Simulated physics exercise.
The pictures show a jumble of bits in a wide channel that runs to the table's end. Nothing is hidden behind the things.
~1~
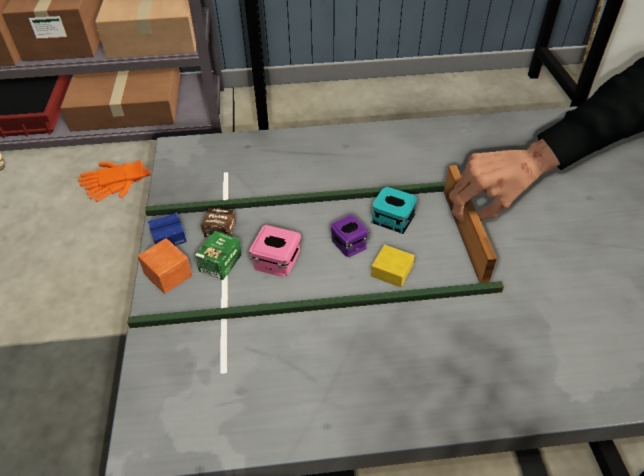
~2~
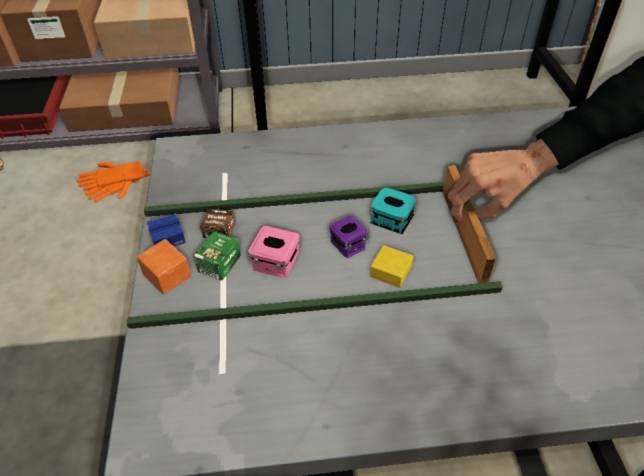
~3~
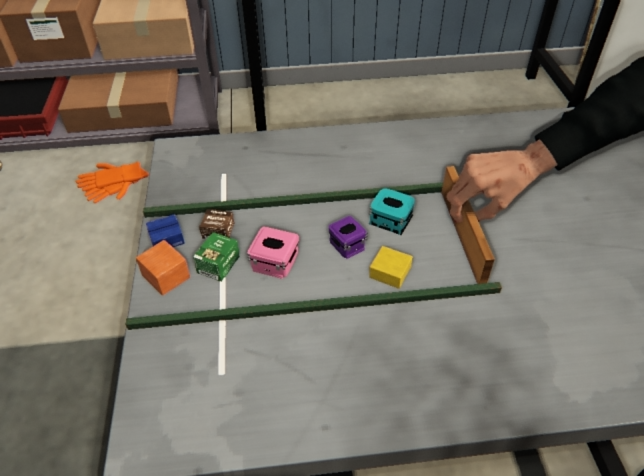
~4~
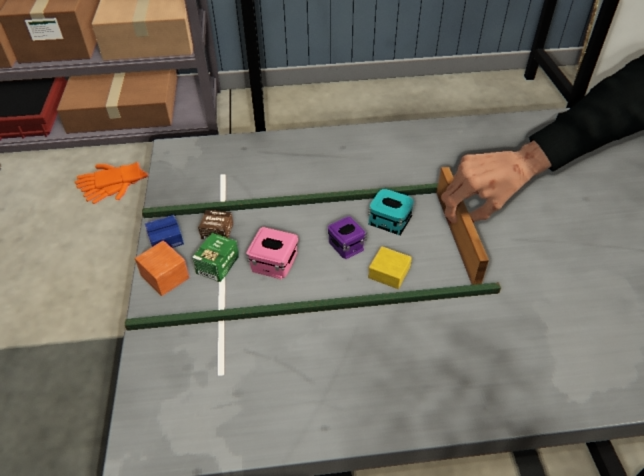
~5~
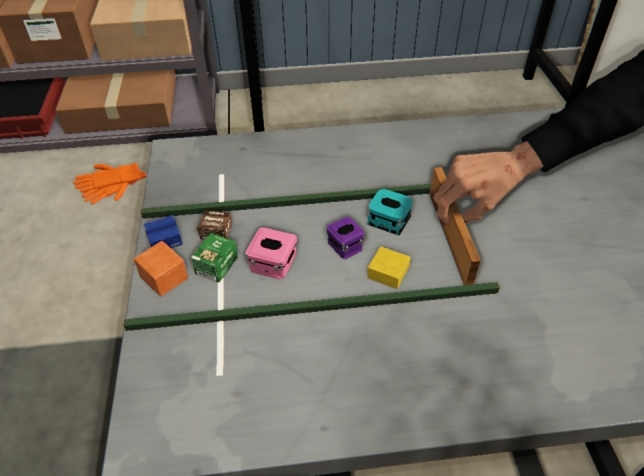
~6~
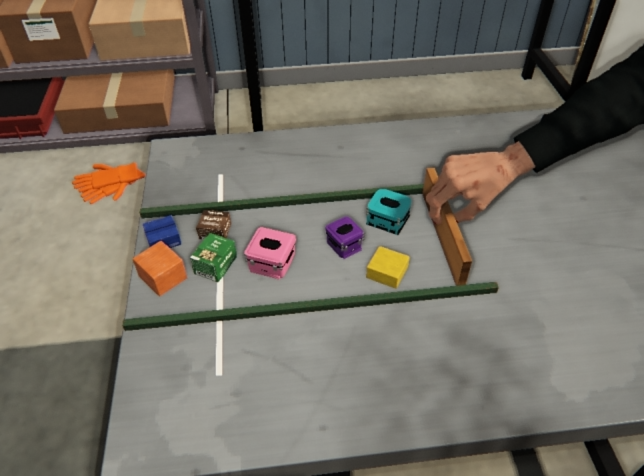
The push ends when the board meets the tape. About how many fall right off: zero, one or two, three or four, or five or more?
The number that fall off is one or two.
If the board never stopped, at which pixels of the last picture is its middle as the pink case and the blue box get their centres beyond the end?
Near (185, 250) and (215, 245).
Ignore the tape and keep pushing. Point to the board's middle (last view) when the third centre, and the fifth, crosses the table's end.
Its middle is around (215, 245) and later (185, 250).
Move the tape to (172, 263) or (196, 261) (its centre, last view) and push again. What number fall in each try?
Down on the floor: 5 and 3.
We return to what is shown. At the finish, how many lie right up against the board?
3 of them.
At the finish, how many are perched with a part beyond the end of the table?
The number is 2.
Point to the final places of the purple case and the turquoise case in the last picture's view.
The purple case at (203, 267), the turquoise case at (200, 236).
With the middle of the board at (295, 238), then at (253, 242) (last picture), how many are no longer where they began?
At the one place 5, at the other 7.
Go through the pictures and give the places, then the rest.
Blue box (167, 232); orange block (165, 266); brown box (219, 223); board (468, 222); tape (225, 257), in the first frame.
Orange block (164, 267); purple case (348, 237), in the second frame.
Brown box (217, 225); pink case (274, 253), in the third frame.
Blue box (164, 234); green box (216, 257), in the fourth frame.
Orange block (161, 269); turquoise case (390, 211), in the fifth frame.
Blue box (162, 234); orange block (160, 269); brown box (214, 226); board (445, 224); tape (220, 259), in the sixth frame.
Early on, none off yet; blue box at rest near (162, 234); orange block at rest near (160, 269); brown box at rest near (214, 226).
Finally, the number that fall off is one or two; lost, orange block.
